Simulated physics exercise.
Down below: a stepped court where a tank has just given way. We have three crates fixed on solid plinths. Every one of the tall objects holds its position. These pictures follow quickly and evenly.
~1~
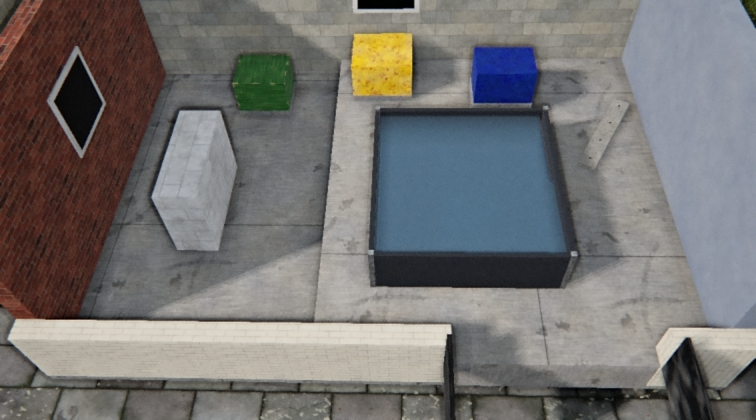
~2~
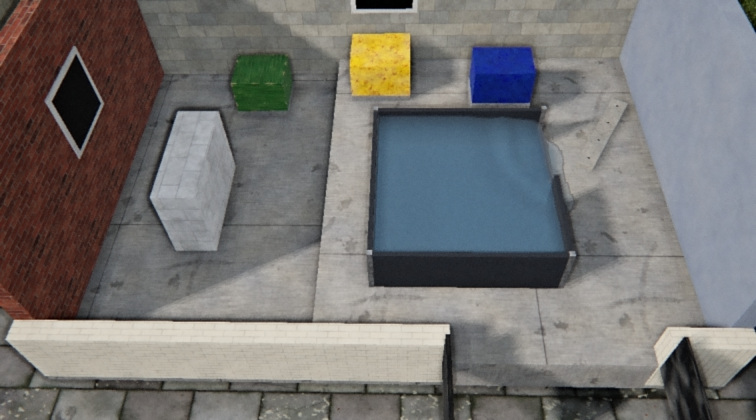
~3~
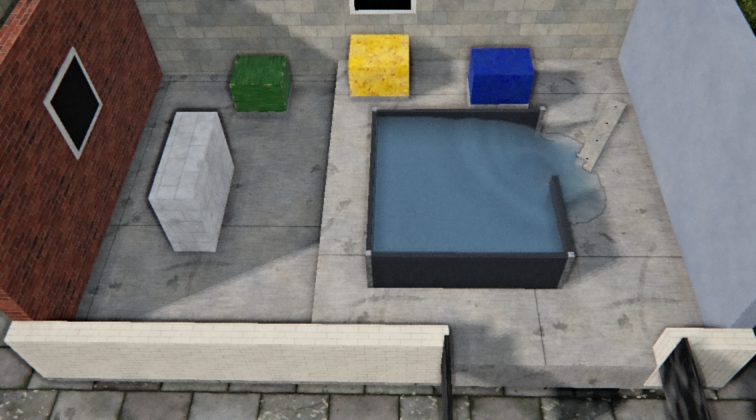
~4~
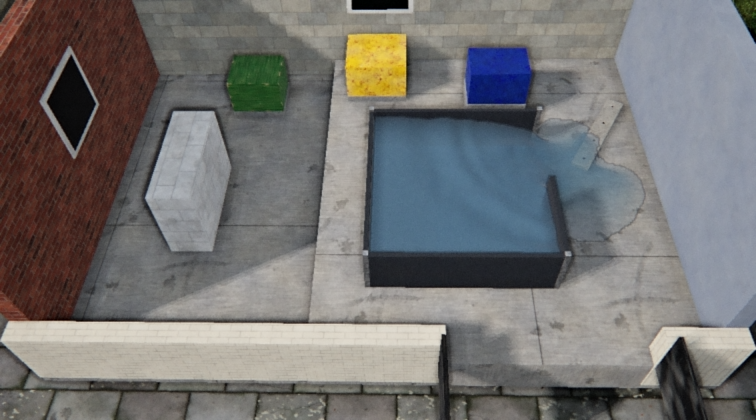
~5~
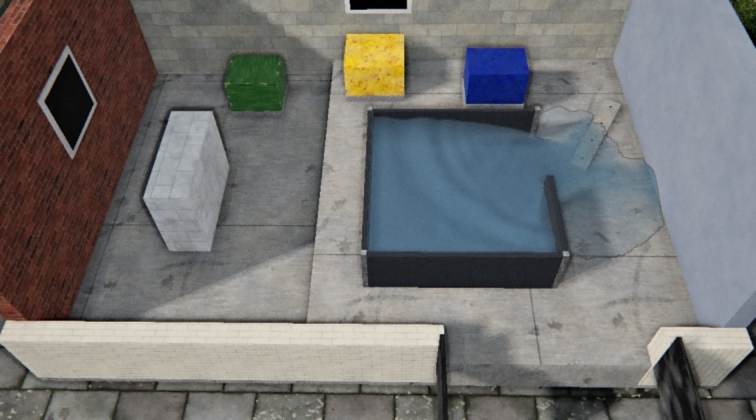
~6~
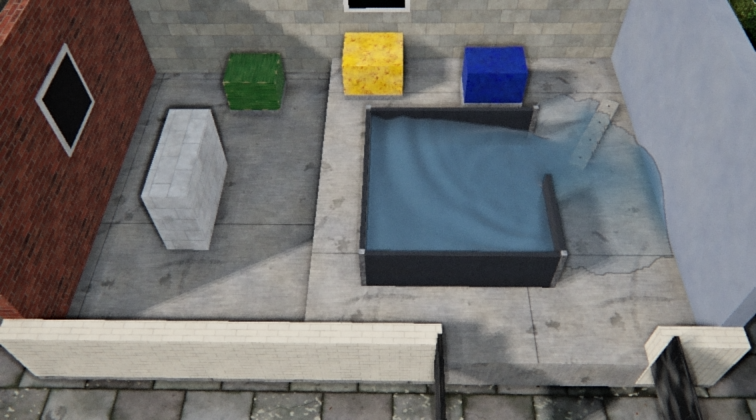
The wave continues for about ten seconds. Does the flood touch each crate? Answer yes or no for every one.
Green crate: No; yellow crate: Yes; blue crate: No.
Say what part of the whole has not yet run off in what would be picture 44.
My estimate is some 88 percent.
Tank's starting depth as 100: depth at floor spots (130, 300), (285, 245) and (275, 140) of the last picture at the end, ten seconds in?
My figures are about 8, 6 and 6 percent.
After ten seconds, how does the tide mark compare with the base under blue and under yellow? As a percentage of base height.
In order: 50% and 270%.
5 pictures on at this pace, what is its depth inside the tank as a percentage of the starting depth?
Estimate: Close to 76 %.
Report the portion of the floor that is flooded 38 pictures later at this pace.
65 %, roughly.
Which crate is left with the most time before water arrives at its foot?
It would be the green one.
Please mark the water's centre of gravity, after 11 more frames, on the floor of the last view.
Near (510, 188) in the last view.
A moment on, water covers 15 % of the floor; the green crate not reached, the yellow crate not reached, the blue crate not reached.
Next, water covers 25 % of the floor; the green crate not reached, the yellow crate not reached, the blue crate not reached.
Then, water covers 40 % of the floor; the green crate not reached, the yellow crate water round its plinth, the blue crate water round its plinth.
Later, water covers 65 % of the floor; the green crate water round its plinth, the yellow crate water round its plinth, the blue crate water round its plinth.
In the end, water covers 95 % of the floor; the green crate stayed above the water, the yellow crate was topped, the blue crate stayed above the water.
